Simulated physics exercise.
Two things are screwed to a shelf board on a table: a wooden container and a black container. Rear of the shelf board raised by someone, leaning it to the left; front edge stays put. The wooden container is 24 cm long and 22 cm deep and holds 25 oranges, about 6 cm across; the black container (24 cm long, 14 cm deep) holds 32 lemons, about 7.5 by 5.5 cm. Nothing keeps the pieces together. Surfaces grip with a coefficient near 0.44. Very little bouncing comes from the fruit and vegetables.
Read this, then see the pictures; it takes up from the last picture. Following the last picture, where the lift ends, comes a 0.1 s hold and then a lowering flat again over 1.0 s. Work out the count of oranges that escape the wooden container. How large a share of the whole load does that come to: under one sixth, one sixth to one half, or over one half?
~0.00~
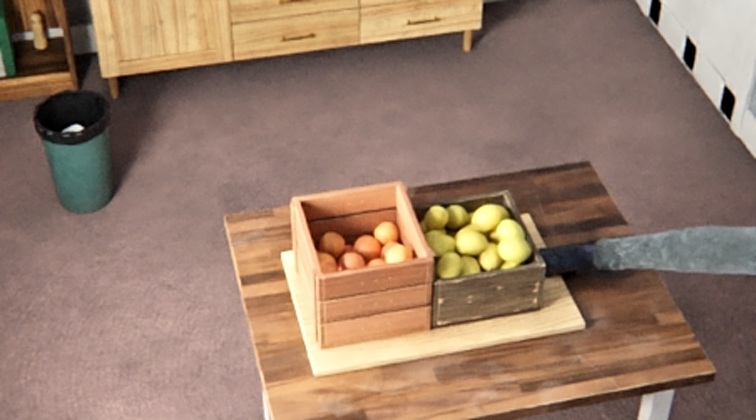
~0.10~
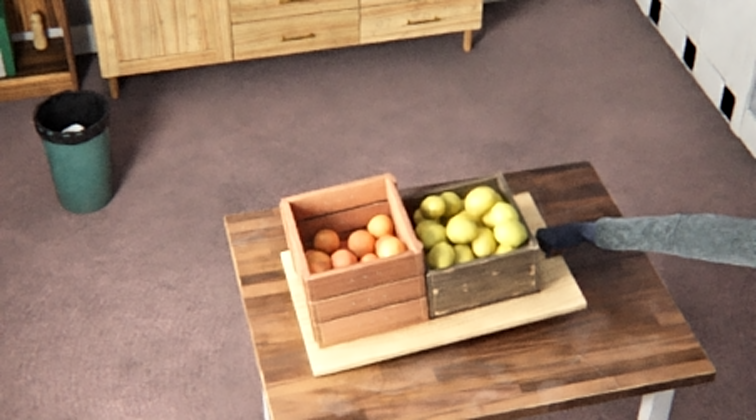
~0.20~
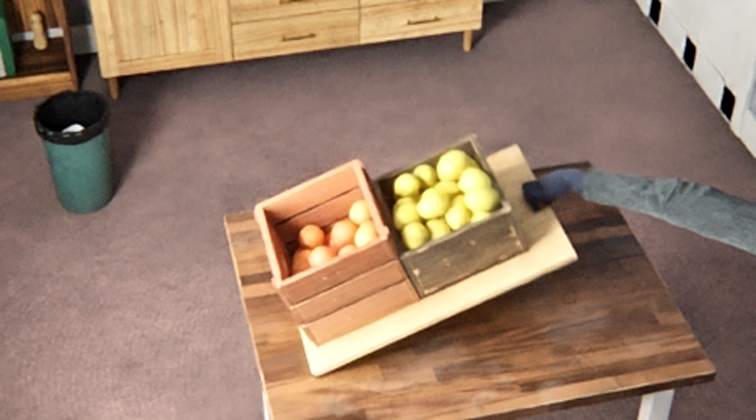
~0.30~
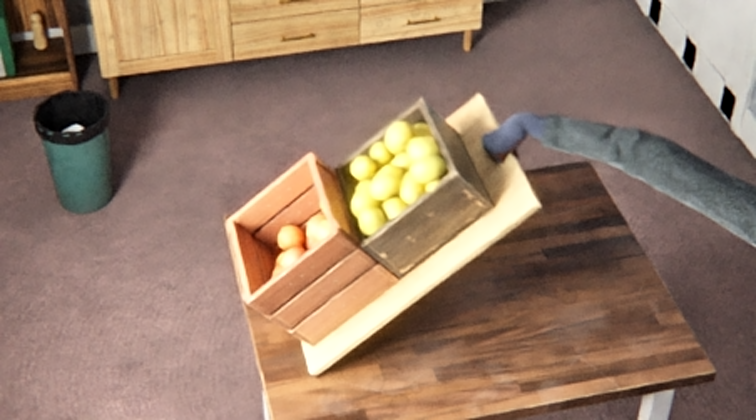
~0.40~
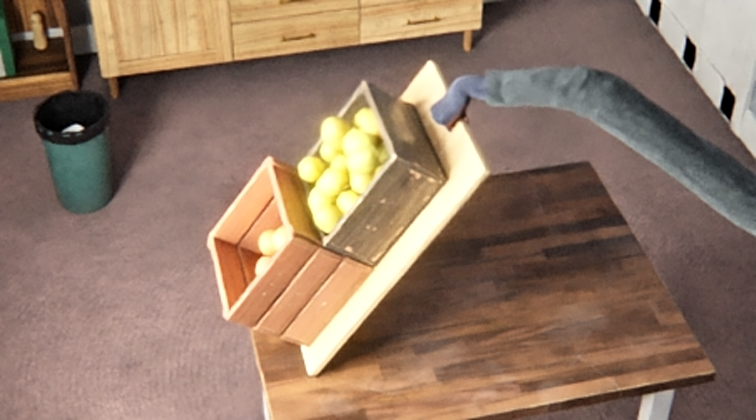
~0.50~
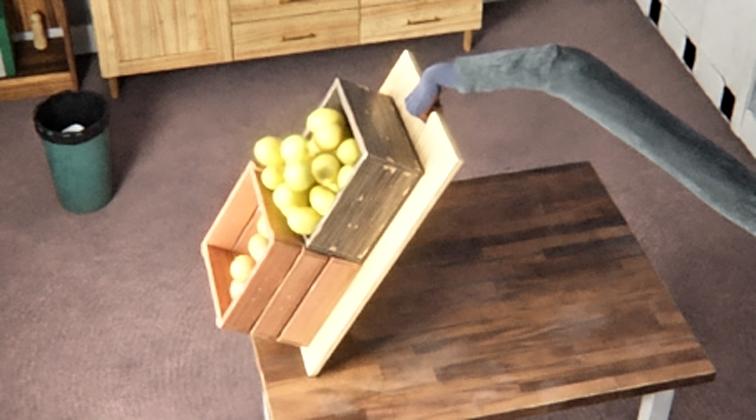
It comes to under one sixth of the load.
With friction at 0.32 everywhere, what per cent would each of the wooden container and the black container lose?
Wooden container 0, black container 30 per cent.
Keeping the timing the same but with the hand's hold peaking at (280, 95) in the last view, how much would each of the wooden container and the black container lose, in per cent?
Wooden container 50%, black container 100%.
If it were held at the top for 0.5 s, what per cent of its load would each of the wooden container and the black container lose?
Wooden container 0%, black container 20%.
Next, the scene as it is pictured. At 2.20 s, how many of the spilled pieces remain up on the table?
My count comes to close to 2.
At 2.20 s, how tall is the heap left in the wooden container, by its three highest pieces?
16 cm, more or less.
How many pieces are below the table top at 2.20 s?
I'd estimate some 6 at that moment.
After 0.77 s, tilt 55°; wooden container 24 in, 1 out and black container 27 in, 5 out.
After 1.11 s, tilt 29°; wooden container 24 in, 1 out and black container 26 in, 6 out.
After 1.59 s, tilt 0°; wooden container 24 in, 1 out and black container 25 in, 7 out.
Final count (at 2.20 s), wooden container 24 in, 1 out and black container 25 in, 7 out. Asked share, 1 of 25, 4 per cent.
